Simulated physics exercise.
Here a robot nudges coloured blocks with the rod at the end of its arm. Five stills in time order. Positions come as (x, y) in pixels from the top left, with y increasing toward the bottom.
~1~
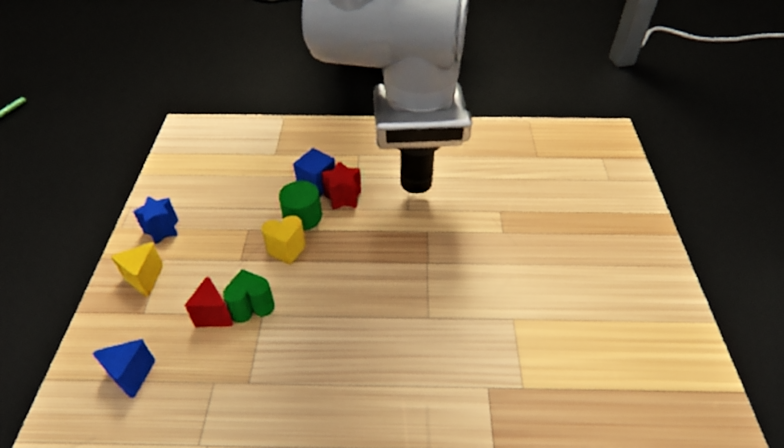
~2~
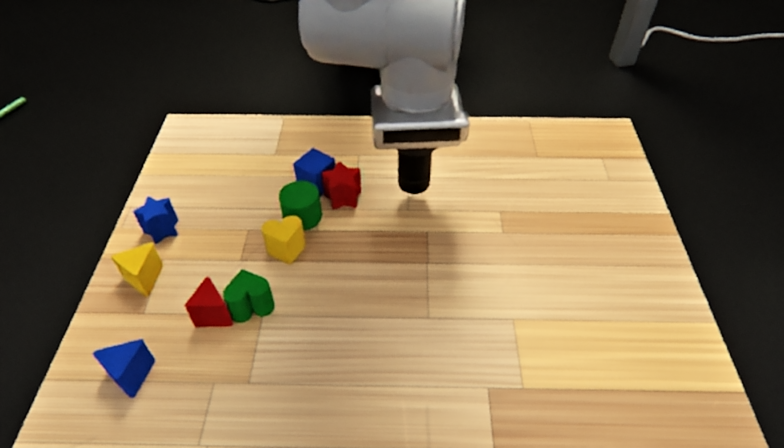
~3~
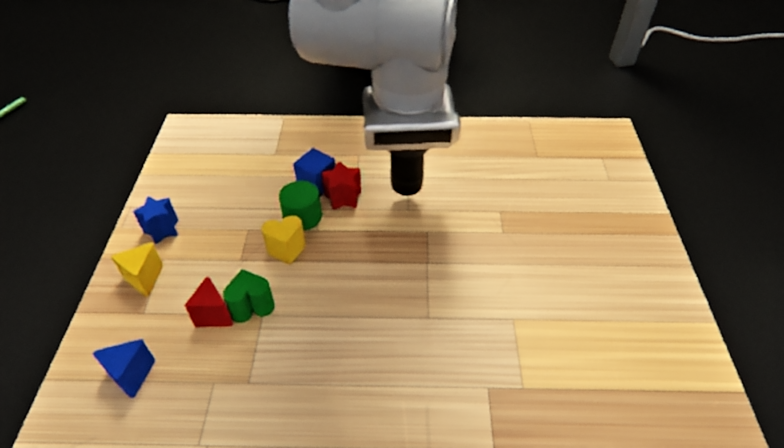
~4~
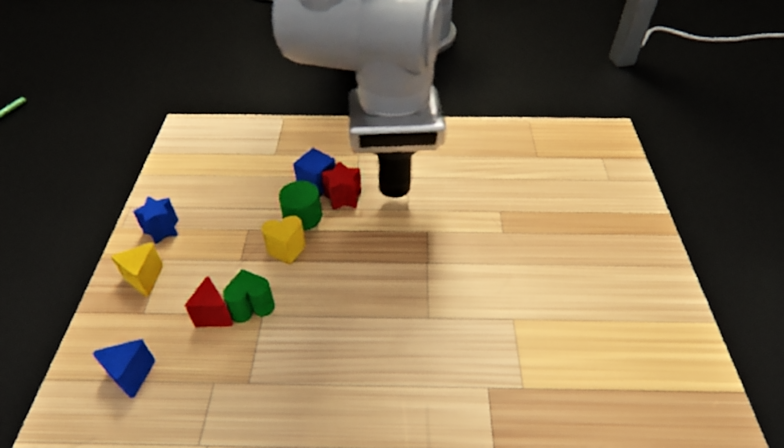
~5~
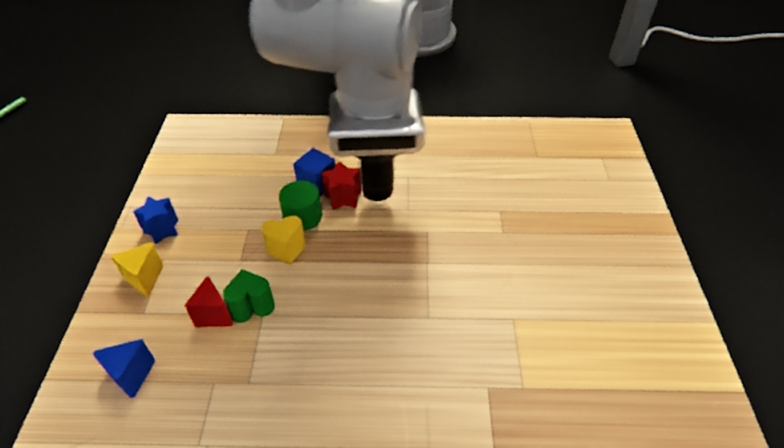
We see a robot arm with a black rod above a wooden table, with coloured blocks grouped on the left side. The arm moves a short way left, bringing the rod close to the red star block, while the blocks stay still.
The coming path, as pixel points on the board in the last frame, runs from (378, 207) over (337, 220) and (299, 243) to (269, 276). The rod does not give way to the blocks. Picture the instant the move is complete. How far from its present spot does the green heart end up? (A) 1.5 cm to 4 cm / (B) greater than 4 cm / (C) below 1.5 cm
Option C.
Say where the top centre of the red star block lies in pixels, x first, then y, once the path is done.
If I read the scene right, the answer is (323, 178).
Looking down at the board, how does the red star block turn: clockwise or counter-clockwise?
Spin direction: Clockwise.
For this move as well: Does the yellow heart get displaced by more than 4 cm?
Yes - that is the case.
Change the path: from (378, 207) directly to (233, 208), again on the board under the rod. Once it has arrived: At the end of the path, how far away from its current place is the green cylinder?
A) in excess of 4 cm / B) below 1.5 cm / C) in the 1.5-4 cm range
(A)
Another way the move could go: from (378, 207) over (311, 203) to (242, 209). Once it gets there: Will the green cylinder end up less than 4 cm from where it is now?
Short answer: No.
The first path, step by step. One third of the way, rod (335, 205); green cylinder (293, 194); red star block (324, 178), turned 55° clockwise.
Two thirds of the way, rod (296, 228); yellow heart (262, 240); green cylinder (280, 196); red star block (323, 178), turned 60° clockwise.
At the end, rod (265, 260); green heart in place; yellow heart (224, 261), turned 50° clockwise; green cylinder (280, 196); red star block (323, 178), turned 60° clockwise.
